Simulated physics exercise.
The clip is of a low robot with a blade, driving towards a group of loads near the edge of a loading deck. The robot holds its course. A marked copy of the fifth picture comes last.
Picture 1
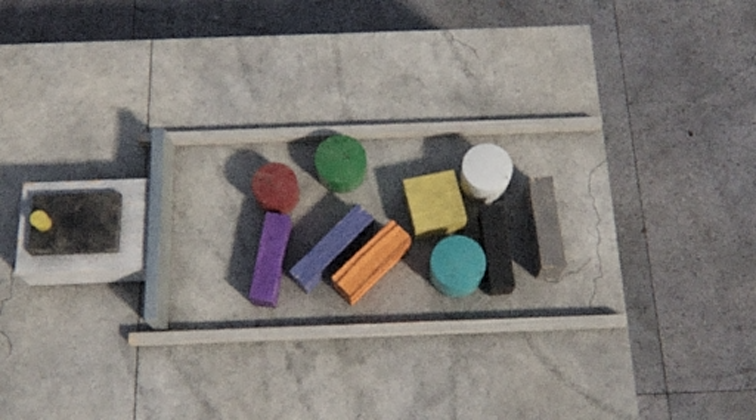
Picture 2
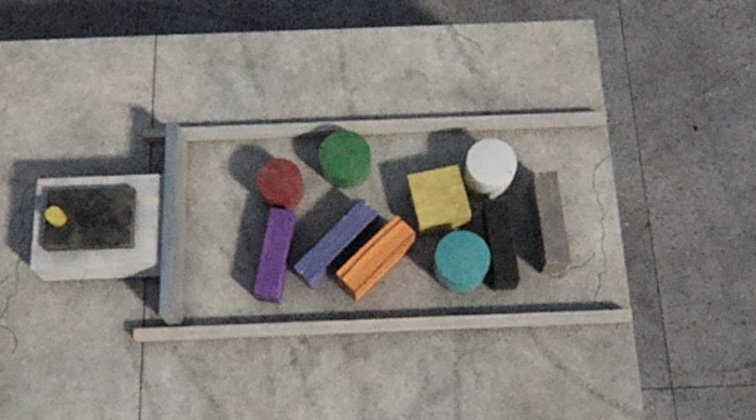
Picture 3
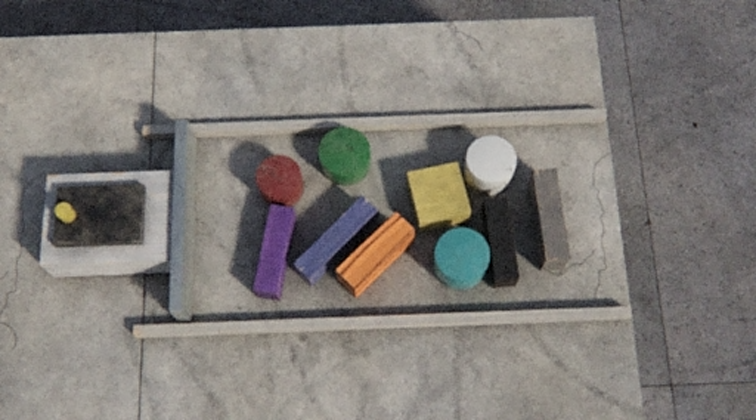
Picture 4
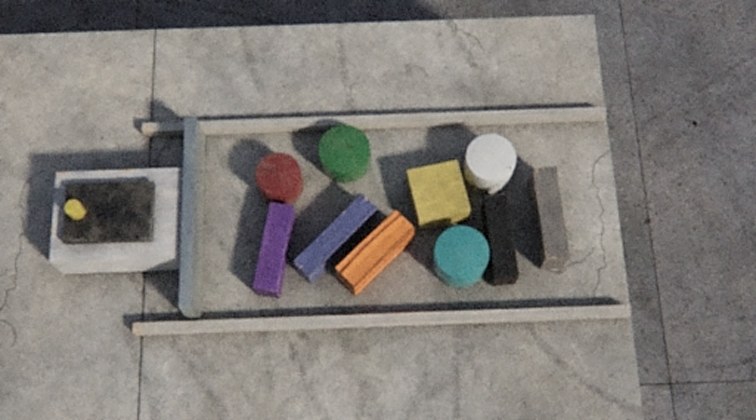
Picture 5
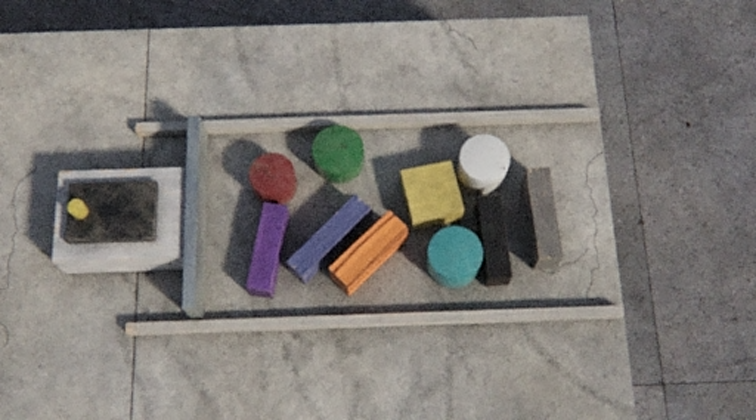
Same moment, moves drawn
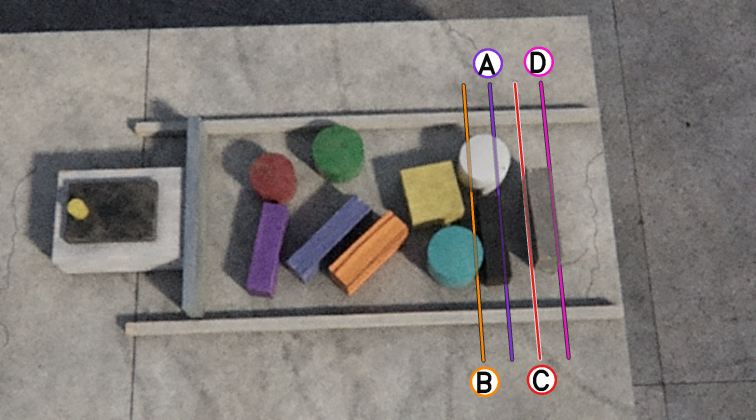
A low robot with a blade moves slowly right towards colourful blocks that stay still.
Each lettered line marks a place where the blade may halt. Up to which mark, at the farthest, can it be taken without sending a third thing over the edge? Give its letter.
The farthest such stop is A.
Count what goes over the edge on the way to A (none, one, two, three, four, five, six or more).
By then, two.
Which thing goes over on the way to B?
The grey bar goes over.
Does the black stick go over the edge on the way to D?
By then, yes.
On the marked copy, A at (500, 215); B at (473, 216); C at (527, 214); D at (554, 214).
Taking A. A third of the way, robot (232, 208); green canister (364, 147); orange stick (380, 259).
Two thirds of the way, robot (344, 204); grey bar (580, 219); black stick (561, 244).
When it is over, robot (429, 201); grey bar over the edge; black stick over the edge; two fallen.
As for the rest, B is within the limit but short; C drops four; D drops six.
